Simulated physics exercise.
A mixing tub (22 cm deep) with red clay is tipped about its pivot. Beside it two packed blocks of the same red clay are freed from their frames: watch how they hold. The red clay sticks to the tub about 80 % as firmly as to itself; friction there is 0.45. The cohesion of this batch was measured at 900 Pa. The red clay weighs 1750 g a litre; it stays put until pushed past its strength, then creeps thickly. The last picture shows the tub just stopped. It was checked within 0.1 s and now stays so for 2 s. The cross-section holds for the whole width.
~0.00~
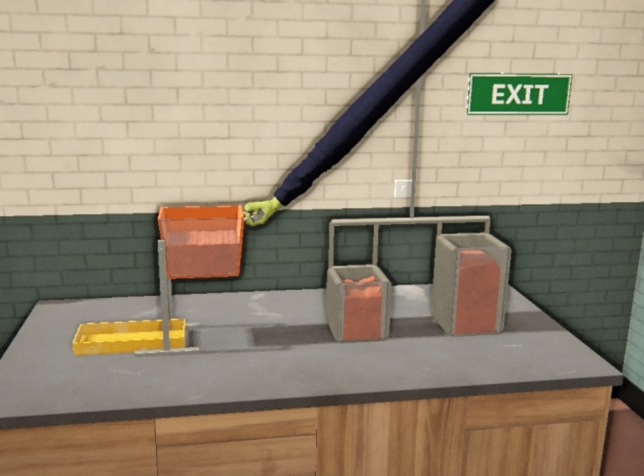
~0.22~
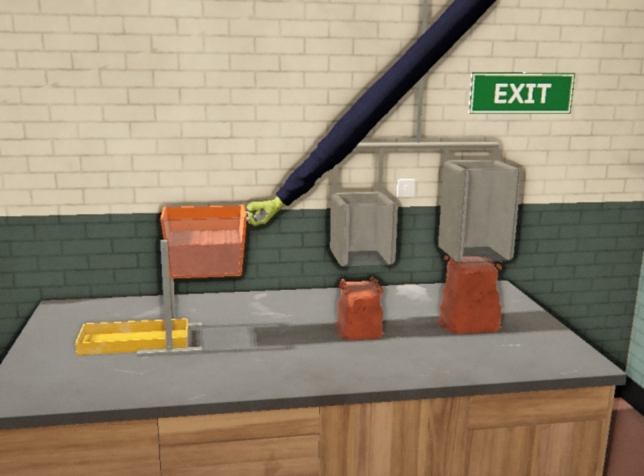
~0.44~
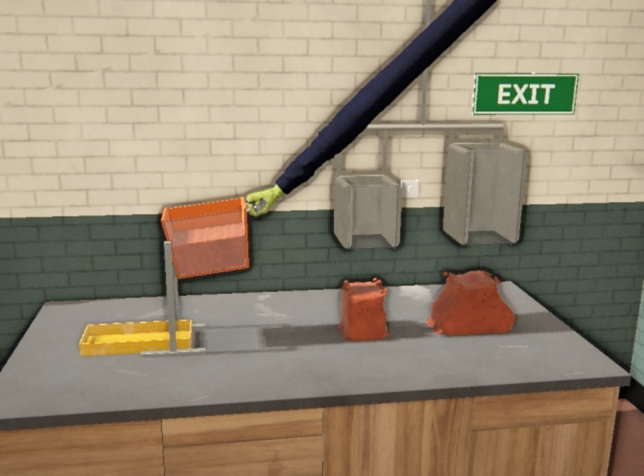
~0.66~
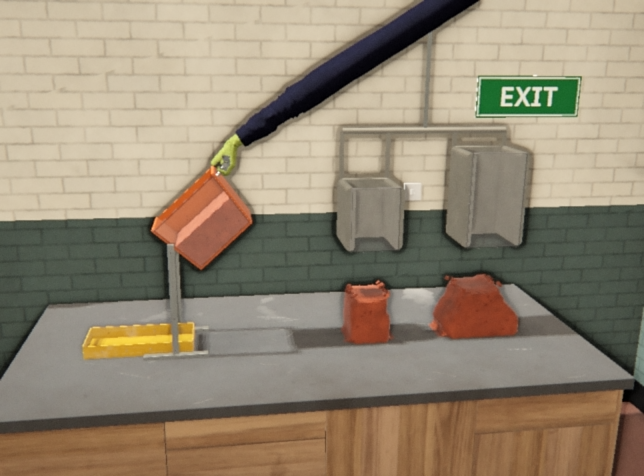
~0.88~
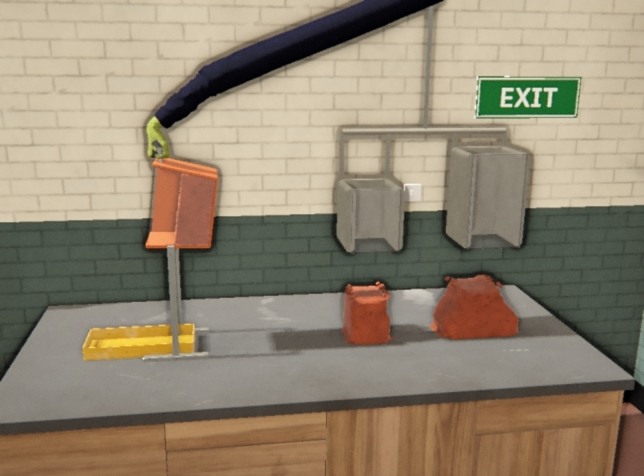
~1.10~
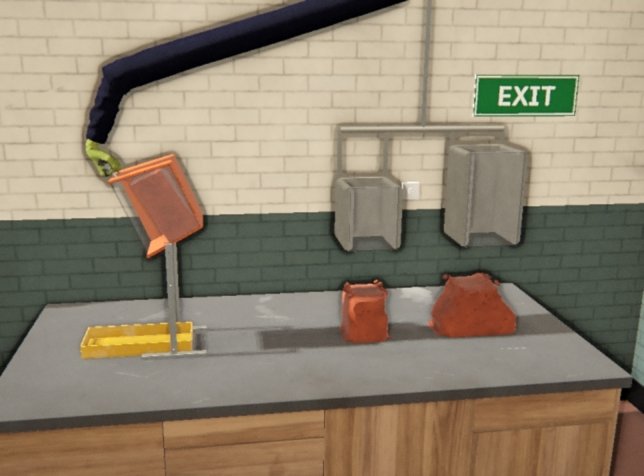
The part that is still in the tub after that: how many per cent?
It comes to some 12 %.
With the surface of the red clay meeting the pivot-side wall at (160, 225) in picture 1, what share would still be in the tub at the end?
In that case some 8 per cent.
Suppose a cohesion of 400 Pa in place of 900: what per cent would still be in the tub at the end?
In that case some 7 per cent.
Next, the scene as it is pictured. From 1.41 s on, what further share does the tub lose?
Near 25 %.
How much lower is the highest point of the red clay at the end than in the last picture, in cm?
Some 18 cm.
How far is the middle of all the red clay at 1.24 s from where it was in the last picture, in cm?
About 10 cm.
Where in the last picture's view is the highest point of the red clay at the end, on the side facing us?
At about (194, 220).
After 1.24 s, the tub is at 113 degrees and holds 82 %.
After 1.41 s, the tub is at 113 degrees and holds 35 %.
After 1.58 s, the tub is at 113 degrees and holds 28 %.
After 1.75 s, the tub is at 113 degrees and holds 12 %.
After 3.10 s, the tub is at 113 degrees and holds 12 %.
